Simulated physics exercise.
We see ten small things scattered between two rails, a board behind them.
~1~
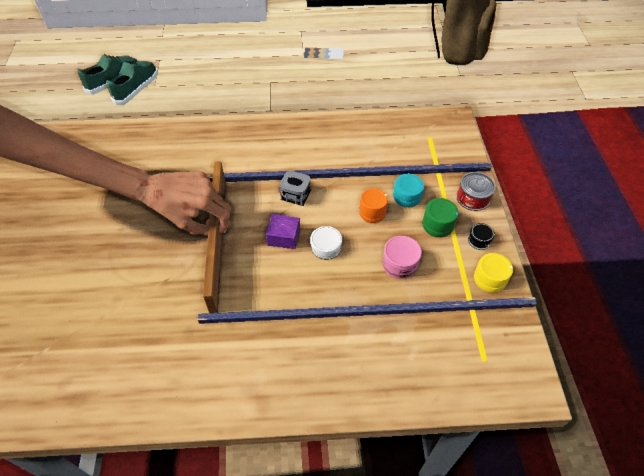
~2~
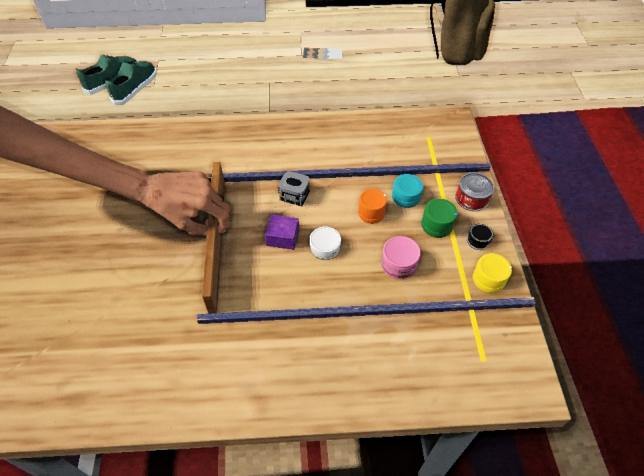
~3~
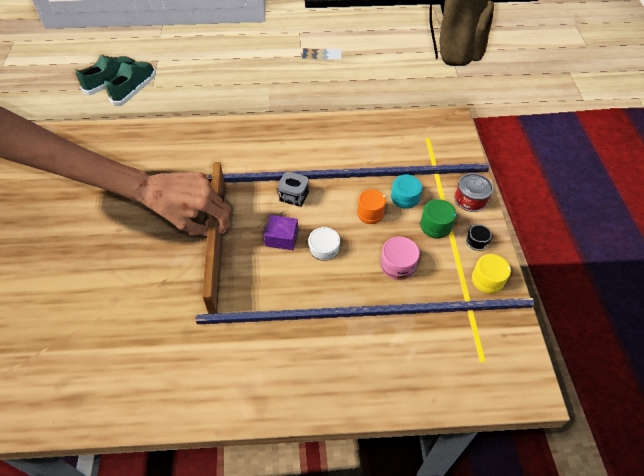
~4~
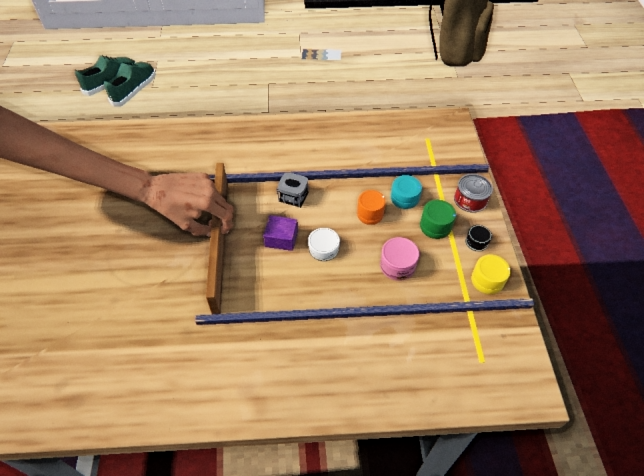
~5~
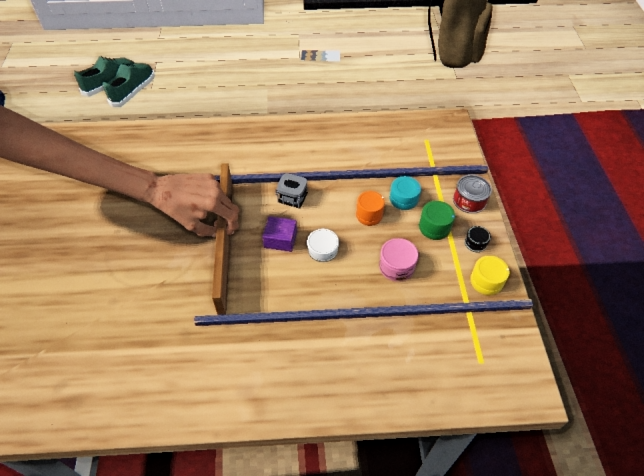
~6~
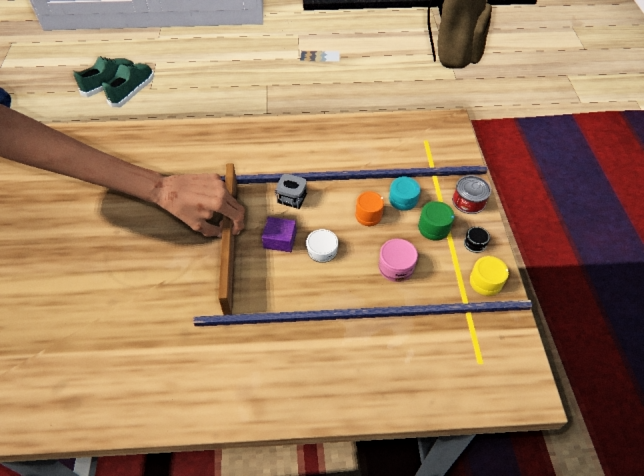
A hand slid an upright wooden board slightly to the right between two blue rails on a table, while the scattered colourful lids, tins and blocks ahead of it stayed put, untouched by the board.
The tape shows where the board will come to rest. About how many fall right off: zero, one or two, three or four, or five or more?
The number that fall off is one or two.
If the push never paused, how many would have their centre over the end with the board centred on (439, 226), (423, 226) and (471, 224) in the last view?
Place by place, 1, 0 and 5.
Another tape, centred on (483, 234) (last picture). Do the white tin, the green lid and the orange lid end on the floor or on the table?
The white tin does not fall, the green lid goes over, the orange lid is kept.
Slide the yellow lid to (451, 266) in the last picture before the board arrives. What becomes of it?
From there it is kept.
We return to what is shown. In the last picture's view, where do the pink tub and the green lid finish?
First (480, 271), then (492, 217).
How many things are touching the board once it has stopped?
In contact: 5.
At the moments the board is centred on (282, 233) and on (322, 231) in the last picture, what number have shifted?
By then 3, and 3.
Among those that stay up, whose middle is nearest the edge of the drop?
Foremost is the yellow lid.
A little later, none off yet; red pot at rest near (471, 195); black tin at rest near (477, 240); yellow lid at rest near (489, 276).
Next, none off yet; red pot moving near (476, 195); black tin at rest near (477, 240); yellow lid at rest near (489, 276).
When it is over, the number that fall off is one or two; down, red pot.
